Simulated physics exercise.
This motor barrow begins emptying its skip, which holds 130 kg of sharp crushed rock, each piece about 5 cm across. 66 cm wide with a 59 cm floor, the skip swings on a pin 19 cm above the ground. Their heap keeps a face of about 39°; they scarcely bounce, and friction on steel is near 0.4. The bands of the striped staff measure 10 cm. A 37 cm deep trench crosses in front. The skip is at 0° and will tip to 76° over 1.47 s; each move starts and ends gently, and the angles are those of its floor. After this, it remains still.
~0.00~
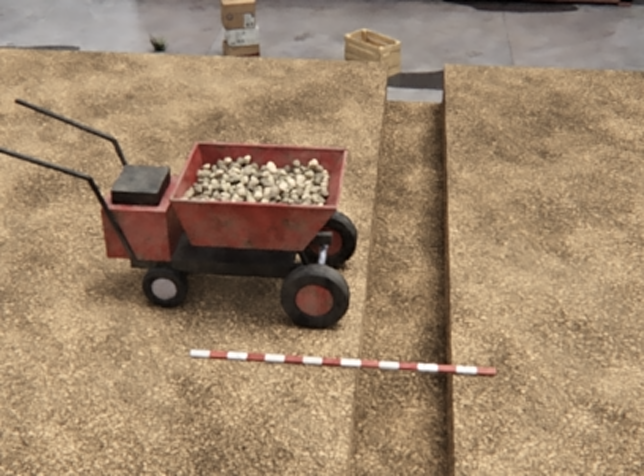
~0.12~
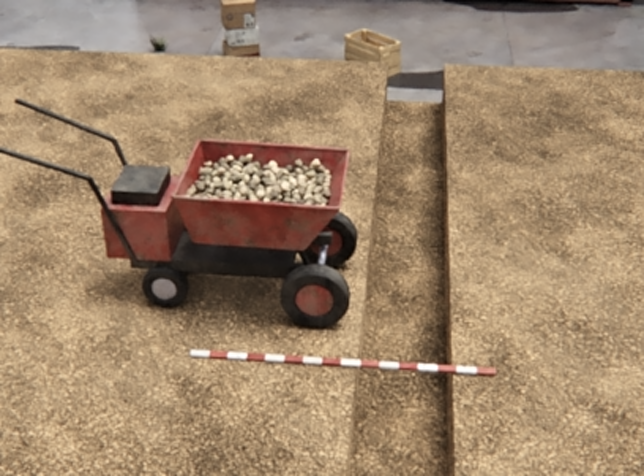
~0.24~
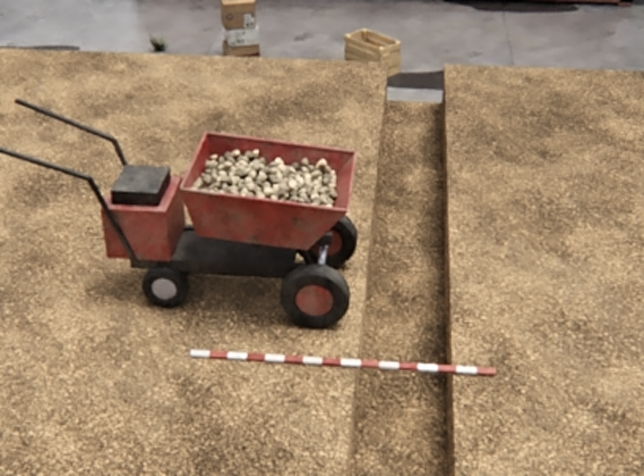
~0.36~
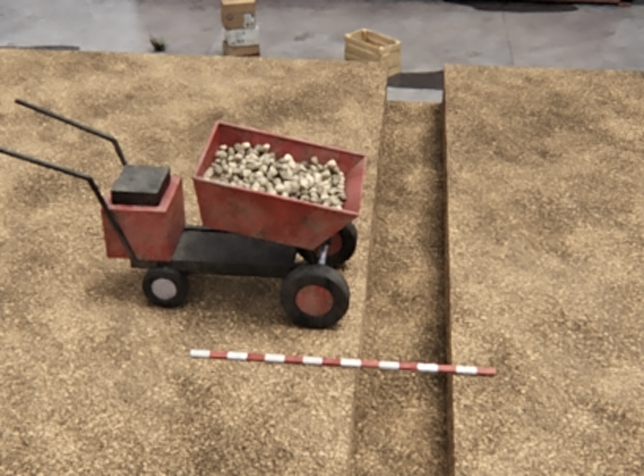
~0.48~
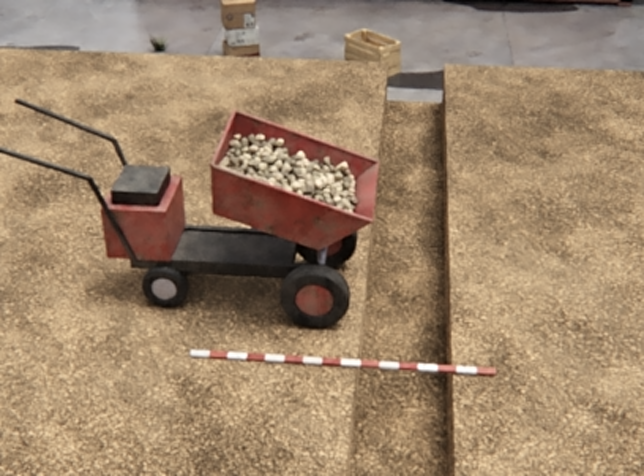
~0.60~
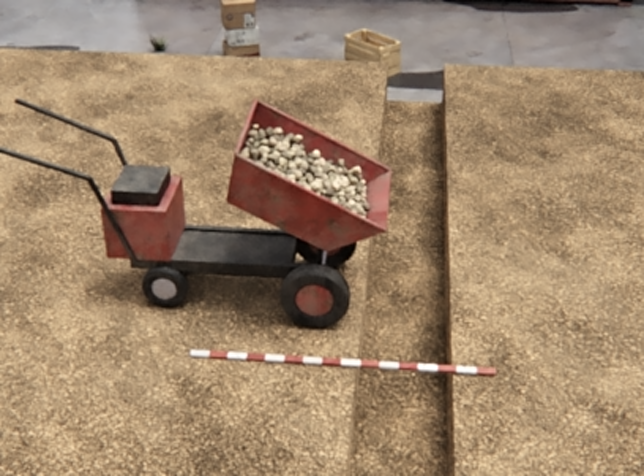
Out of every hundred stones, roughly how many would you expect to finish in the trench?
Close to 56 in every hundred.
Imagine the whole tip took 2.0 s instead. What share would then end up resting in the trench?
About 60 percent, I'd say.
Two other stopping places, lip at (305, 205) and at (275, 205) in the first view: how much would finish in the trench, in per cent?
Roughly 80 percent for the first, and 85 percent for the second.
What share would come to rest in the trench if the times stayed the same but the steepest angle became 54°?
Then close to 5 per cent.
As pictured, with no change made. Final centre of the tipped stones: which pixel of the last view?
Around (438, 333).
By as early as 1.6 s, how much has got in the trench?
Something like 10 in a hundred.
After 1.1 s the floor is at 64°; 100 % in the skip; the foremost stones are at (419, 245).
After 1.6 s the floor is at 76°; 71 % in the skip, 12 % in the trench, 17 % past the trench; the foremost stones are at (504, 299).
After 1.9 s the floor is at 76°; 45 % in the skip, 24 % in the trench, 32 % past the trench; the foremost stones are at (567, 295).
After 3.9 s the floor is at 76°; 13 % in the skip, 56 % in the trench, 31 % past the trench; the foremost stones are at (585, 297).
